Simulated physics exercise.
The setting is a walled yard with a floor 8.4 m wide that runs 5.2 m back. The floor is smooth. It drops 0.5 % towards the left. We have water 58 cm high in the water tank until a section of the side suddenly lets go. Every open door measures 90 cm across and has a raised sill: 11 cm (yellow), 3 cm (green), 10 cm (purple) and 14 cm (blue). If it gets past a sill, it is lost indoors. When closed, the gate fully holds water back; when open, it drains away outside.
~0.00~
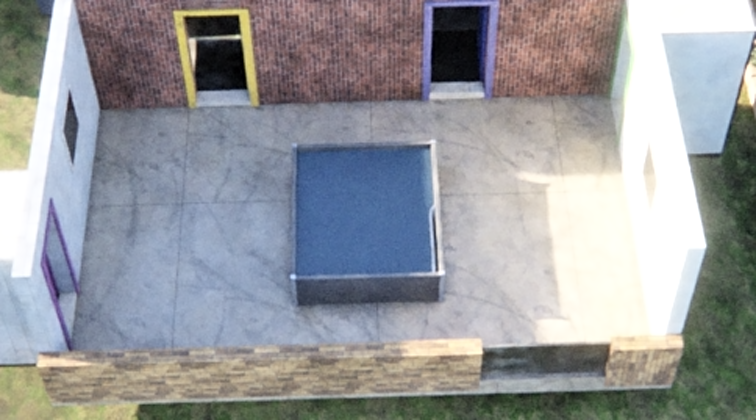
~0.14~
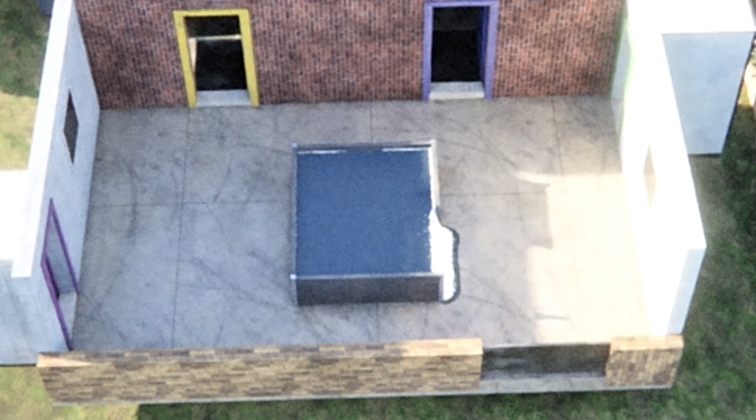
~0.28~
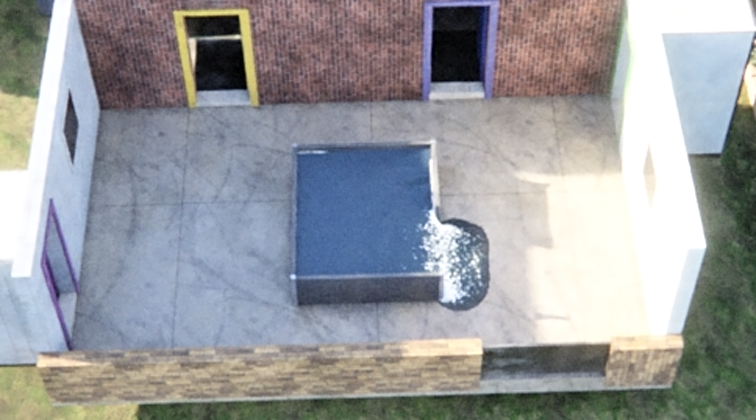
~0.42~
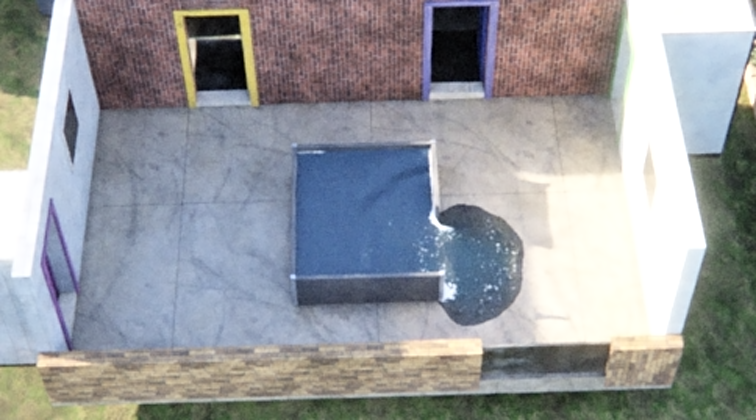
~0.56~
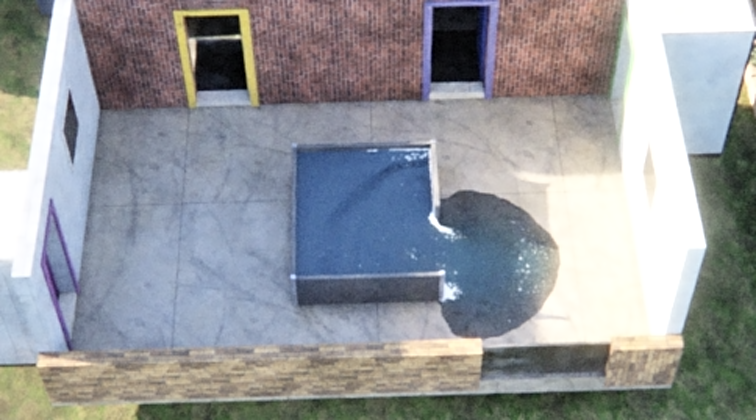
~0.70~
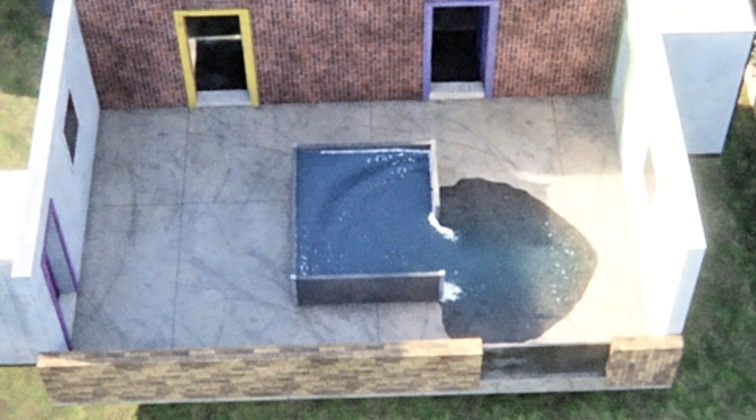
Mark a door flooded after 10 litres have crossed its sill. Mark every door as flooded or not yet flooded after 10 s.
After that time, yellow door: Not yet flooded; green door: Flooded; purple door: Not yet flooded; blue door: Not yet flooded.
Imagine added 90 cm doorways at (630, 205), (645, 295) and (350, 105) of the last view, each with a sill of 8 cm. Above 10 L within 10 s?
Well, the first is on the high side, the second is on the high side, and the third is on the low side.
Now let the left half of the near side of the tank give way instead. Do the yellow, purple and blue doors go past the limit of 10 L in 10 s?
In that case, yellow door: Less than that, purple door: More than that, blue door: Less than that.
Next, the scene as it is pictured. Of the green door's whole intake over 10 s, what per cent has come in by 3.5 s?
Some 5 per cent by then.
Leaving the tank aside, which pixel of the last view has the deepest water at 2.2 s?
In the last picture, around (644, 350).
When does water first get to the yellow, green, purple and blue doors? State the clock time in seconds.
Arrival times: Yellow 6.0 seconds, green 2.0 seconds, purple 7.5 seconds, blue 3.6 seconds.
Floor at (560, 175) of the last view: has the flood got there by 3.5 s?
By then the spot is drenched.
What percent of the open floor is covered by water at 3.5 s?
30 %.
After 1.4 s water covers 25 % of the floor and is deepest (32 cm) near (451, 275); yellow door not reached, green door not reached, purple door not reached, blue door not reached.
After 2.2 s water covers 25 % of the floor and is deepest (42 cm) near (644, 350); yellow door not reached, green door 5 cm at the sill, 0 L in, purple door not reached, blue door not reached.
After 3.5 s water covers 30 % of the floor and is deepest (26 cm) near (550, 301); yellow door not reached, green door 10 cm at the sill, 9 L in, purple door not reached, blue door not reached.
After 6.0 s water covers 60 % of the floor and is deepest (19 cm) near (581, 109); yellow door not reached, green door 14 cm at the sill, 99 L in, purple door not reached, blue door 10 cm at the sill, 0 L in.
After 10.0 s water covers 90 % of the floor and is deepest (13 cm) near (99, 124); yellow door 6 cm at the sill, 0 L in, green door 10 cm at the sill, 263 L in, purple door 7 cm at the sill, 0 L in, blue door 9 cm at the sill, 0 L in.
